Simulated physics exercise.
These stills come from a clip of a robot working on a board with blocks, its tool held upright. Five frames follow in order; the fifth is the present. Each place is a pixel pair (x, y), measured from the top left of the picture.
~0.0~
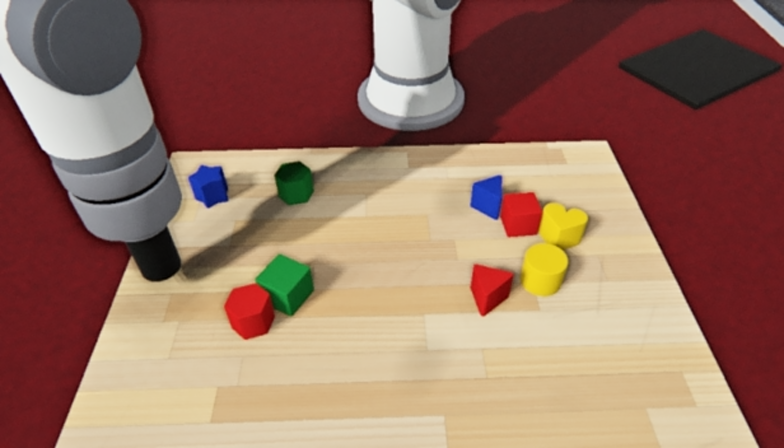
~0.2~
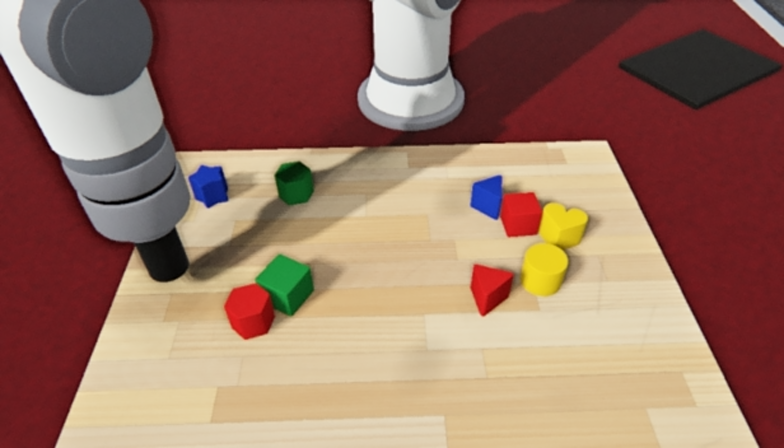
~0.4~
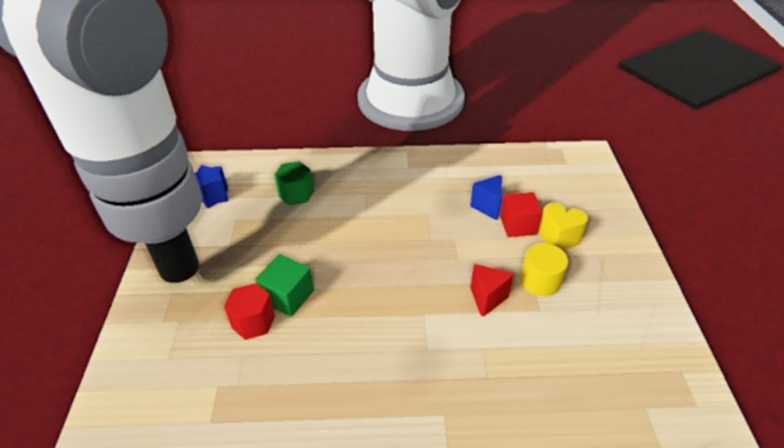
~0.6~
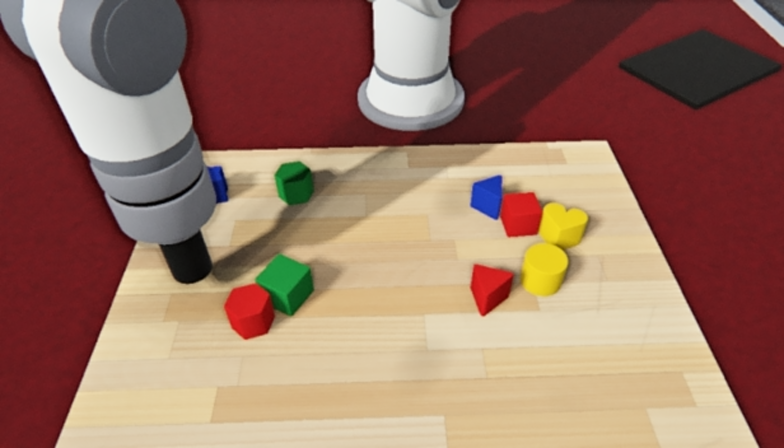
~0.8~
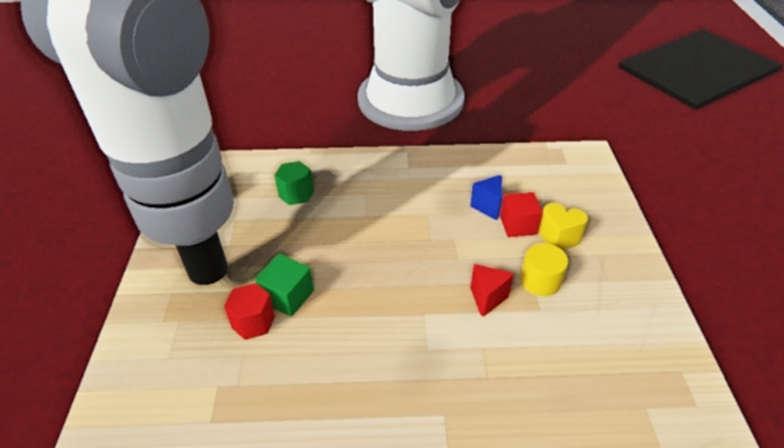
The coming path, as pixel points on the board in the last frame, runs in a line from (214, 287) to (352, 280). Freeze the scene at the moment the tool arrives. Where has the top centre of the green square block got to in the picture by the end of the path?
Its top middle: (364, 287).
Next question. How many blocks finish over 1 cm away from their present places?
There will be one block displaced.
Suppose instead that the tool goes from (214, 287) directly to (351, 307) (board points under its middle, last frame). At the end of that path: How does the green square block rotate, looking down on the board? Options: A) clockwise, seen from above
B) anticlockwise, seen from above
(B)
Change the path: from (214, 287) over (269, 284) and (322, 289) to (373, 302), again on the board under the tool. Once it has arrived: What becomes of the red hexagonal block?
At the moment the path ends, the red hexagonal block still stands where it did.
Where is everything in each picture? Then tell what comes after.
In the first picture, tool tip at (162, 267); block tops, red hexagonal block at (247, 300); green square block at (283, 273).
In the second picture, tool at (169, 268); blocks unchanged.
In the third picture, tool at (180, 269); blocks unchanged.
In the fourth picture, tool at (193, 270); blocks unchanged.
In the fifth picture, tool at (208, 271); red hexagonal block at (247, 300); green square block at (283, 273).
On the path given first. One third of the way, tool at (257, 268); green square block at (291, 274).
Two thirds of the way, tool at (304, 266); green square block at (335, 279), turned 25° clockwise.
At the end, tool at (350, 264); red hexagonal block in place; green square block at (364, 287), turned 50° clockwise.
